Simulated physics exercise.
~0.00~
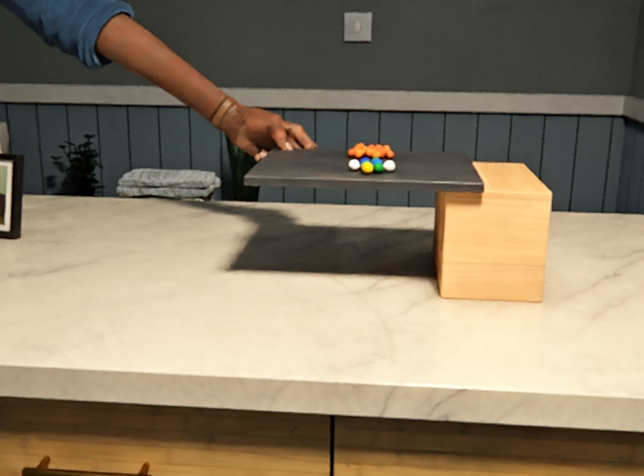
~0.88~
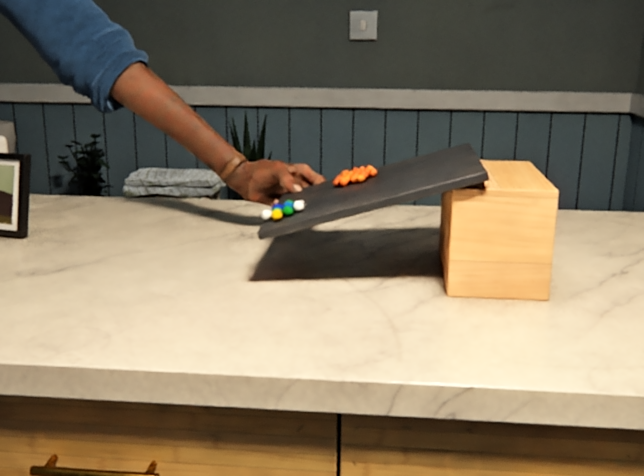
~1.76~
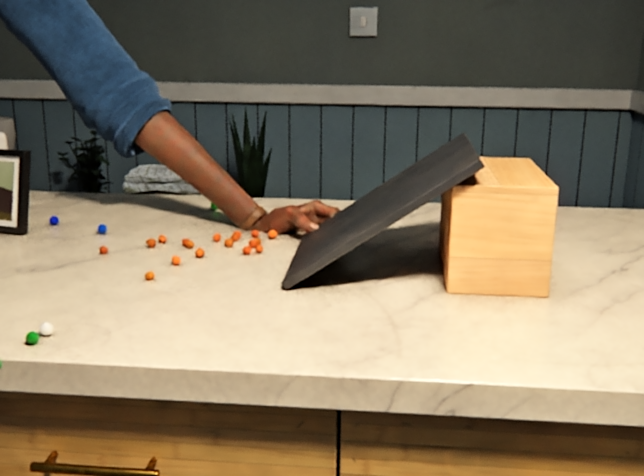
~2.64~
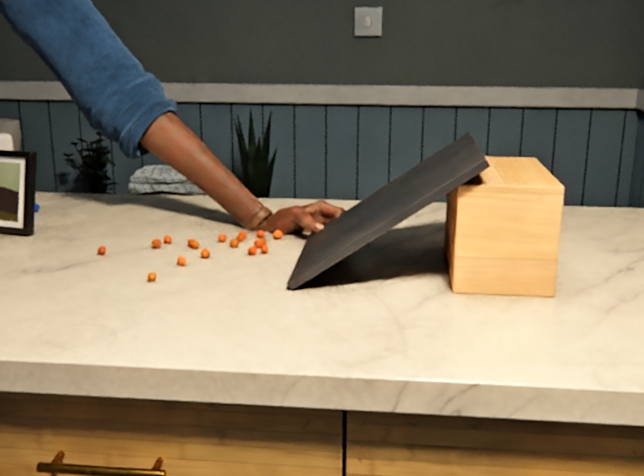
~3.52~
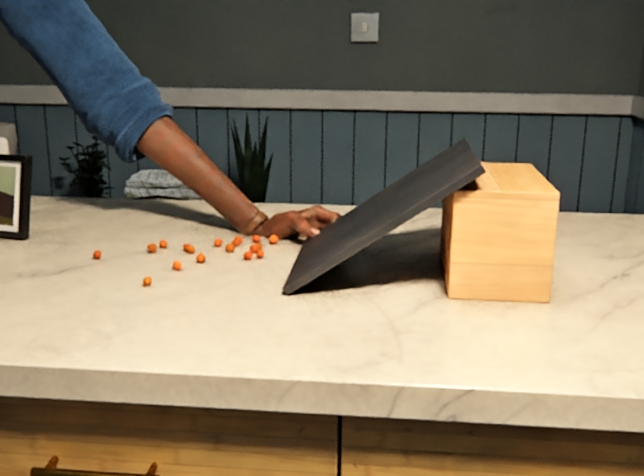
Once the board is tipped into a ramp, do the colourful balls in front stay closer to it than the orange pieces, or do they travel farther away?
The colourful balls travel farther away, rolling left past the orange pieces and out of sight, while the orange pieces come to rest on the counter near the board.
A hand lowered one end of a dark board from level to the counter, making a ramp against a wooden block, and the colourful balls in front rolled left out of sight while the orange pieces slid off and stayed scattered near the board.
